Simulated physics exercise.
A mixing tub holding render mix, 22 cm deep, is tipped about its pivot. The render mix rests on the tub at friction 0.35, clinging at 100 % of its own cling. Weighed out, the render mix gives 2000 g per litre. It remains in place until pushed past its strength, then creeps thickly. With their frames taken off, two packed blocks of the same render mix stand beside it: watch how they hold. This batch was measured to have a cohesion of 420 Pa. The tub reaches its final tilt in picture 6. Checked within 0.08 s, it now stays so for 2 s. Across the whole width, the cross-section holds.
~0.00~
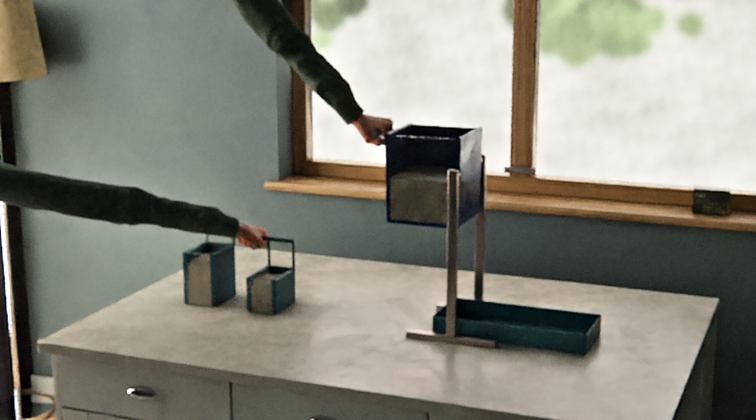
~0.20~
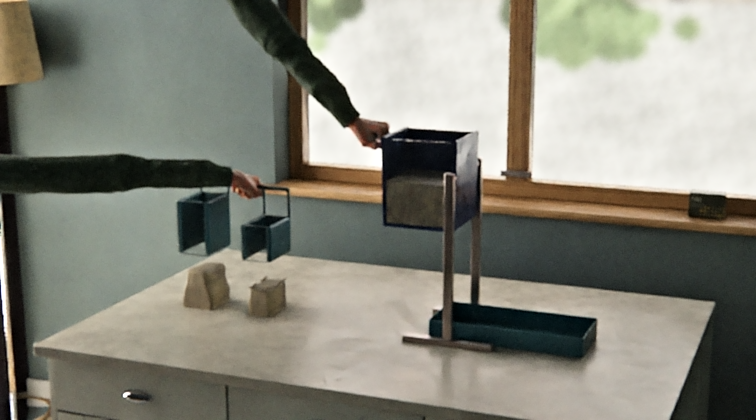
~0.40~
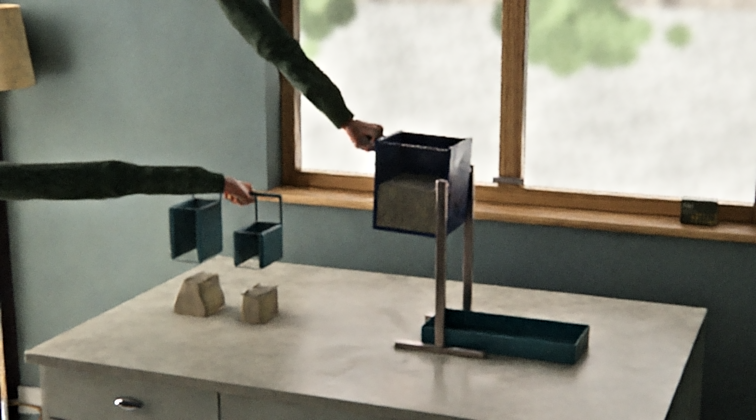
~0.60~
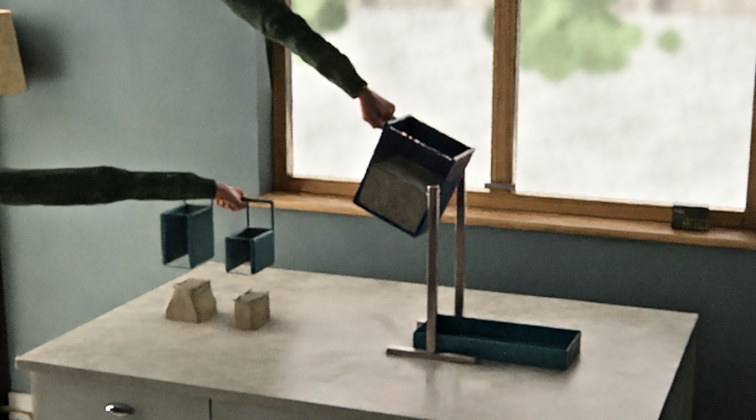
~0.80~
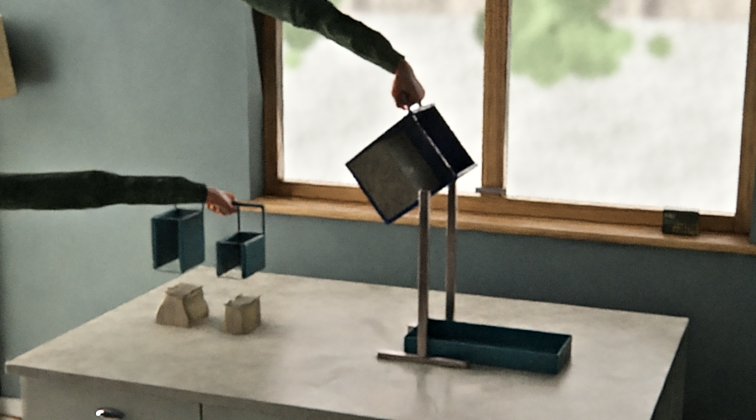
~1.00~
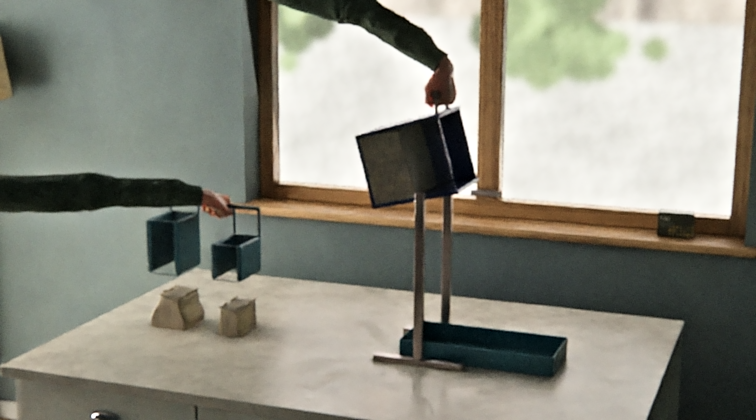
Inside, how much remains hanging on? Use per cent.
Some 100 percent remains.
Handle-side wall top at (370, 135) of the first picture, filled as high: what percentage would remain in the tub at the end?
Roughly 100 %.
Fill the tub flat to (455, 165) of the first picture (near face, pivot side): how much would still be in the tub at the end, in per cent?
It would be near 100 %.
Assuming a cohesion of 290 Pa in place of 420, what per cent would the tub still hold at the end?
That works out near 100 %.
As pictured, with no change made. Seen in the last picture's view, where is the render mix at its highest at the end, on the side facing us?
I'd say it peaks at roughly (363, 140) in the last picture.
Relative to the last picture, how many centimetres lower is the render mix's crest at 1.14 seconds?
Around 1 cm below its level in the last picture.
After 1.14 s, the tub is at 75 degrees and holds 100 %.
After 1.31 s, the tub is at 75 degrees and holds 100 %.
After 1.48 s, the tub is at 75 degrees and holds 100 %.
After 1.65 s, the tub is at 75 degrees and holds 100 %.
After 3.00 s, the tub is at 75 degrees and holds 100 %.
